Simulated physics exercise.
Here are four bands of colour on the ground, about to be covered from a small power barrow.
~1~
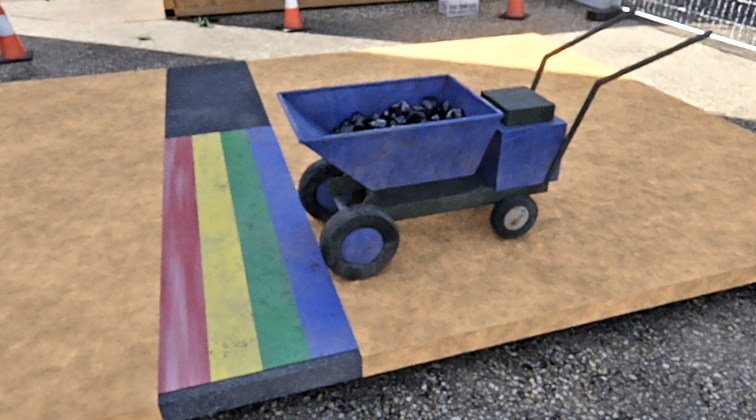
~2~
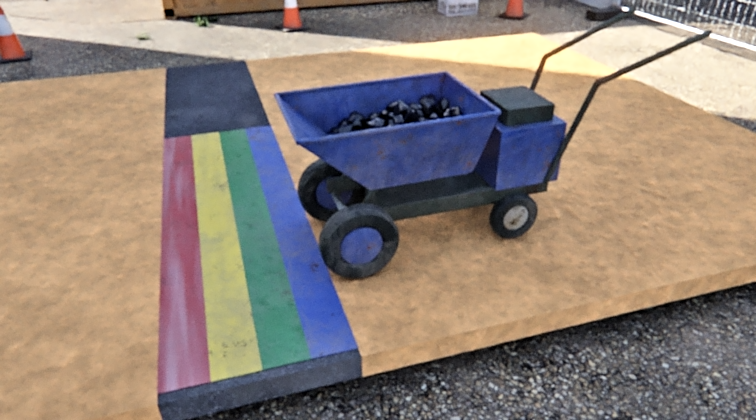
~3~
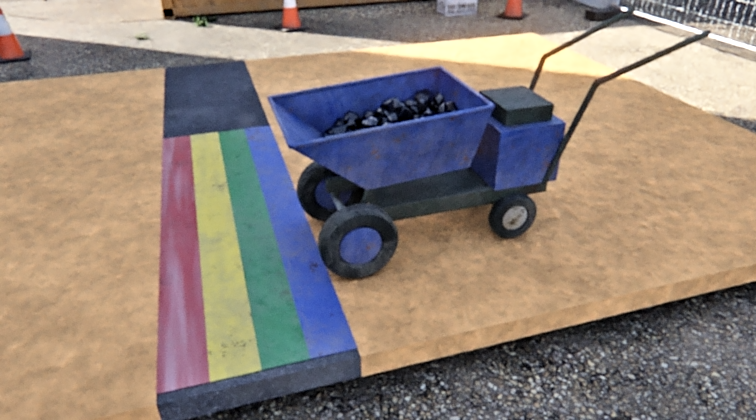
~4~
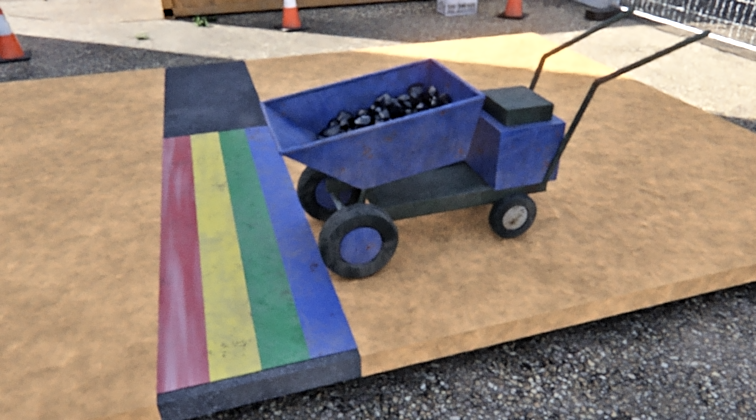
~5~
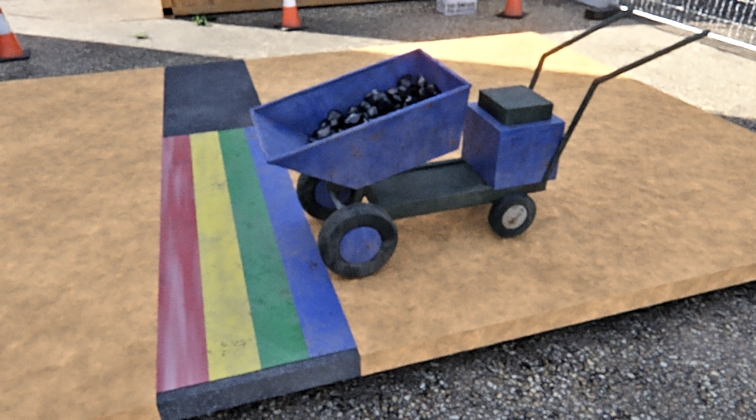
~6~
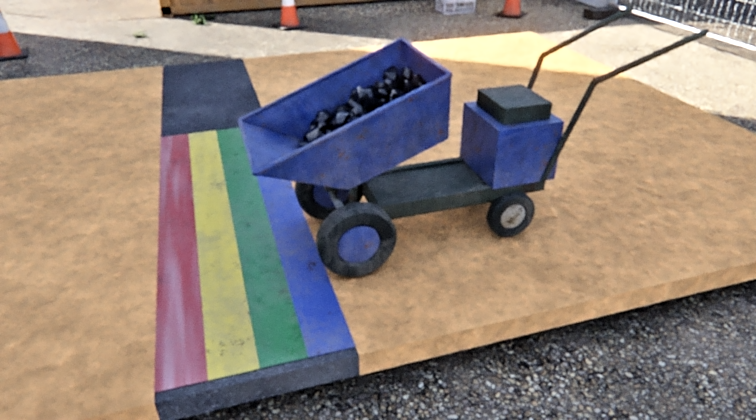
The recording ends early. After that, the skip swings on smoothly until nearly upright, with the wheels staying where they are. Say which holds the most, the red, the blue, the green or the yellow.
I would say the red one.
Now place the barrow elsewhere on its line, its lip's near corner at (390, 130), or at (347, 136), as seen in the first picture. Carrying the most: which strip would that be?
Place one - that green strip; place two - the strip in yellow.
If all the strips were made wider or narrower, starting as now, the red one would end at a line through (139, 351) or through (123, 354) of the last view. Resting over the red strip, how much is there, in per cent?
Roughly 40 per cent, then roughly 40 per cent.
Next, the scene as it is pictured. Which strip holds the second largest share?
The yellow one.
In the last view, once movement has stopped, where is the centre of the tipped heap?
I'd put the middle somewhere around (168, 271).
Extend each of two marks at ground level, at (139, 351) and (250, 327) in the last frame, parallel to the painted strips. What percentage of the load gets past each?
In order, some 20 % then some 90 %.
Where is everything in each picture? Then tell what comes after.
The first picture shows lip of the skip (301, 142), level; top of the load (423, 125), lumps of coal; blue strip (321, 310); green strip (277, 319); yellow strip (231, 329); red strip (183, 339).
The second picture shows lip of the skip (298, 143), tipped barely; top of the load (421, 124).
The third picture shows lip of the skip (291, 147), tipped barely; top of the load (431, 117).
The fourth picture shows lip of the skip (281, 153), tipped a little; top of the load (424, 111).
The fifth picture shows lip of the skip (269, 162), tipped a little; top of the load (413, 104).
The sixth picture shows lip of the skip (255, 174), tipped clearly; top of the load (399, 97); blue strip (318, 308); green strip (274, 318); yellow strip (228, 327); red strip (180, 337).
Just after the last frame, skip tipped steeply; every one in the skip.
A moment on, skip tipped right over; the larger part in the skip; about a tenth over the yellow strip; about a tenth over the red strip.
Further on, skip tipped right over; about a tenth in the skip; roughly a quarter over the yellow strip; roughly a third over the red strip; roughly a third off the paint.
When it is over, skip tipped right over; about a tenth in the skip; not one over the blue strip; not one over the green strip; roughly a quarter over the yellow strip; roughly a third over the red strip; roughly a third off the paint.
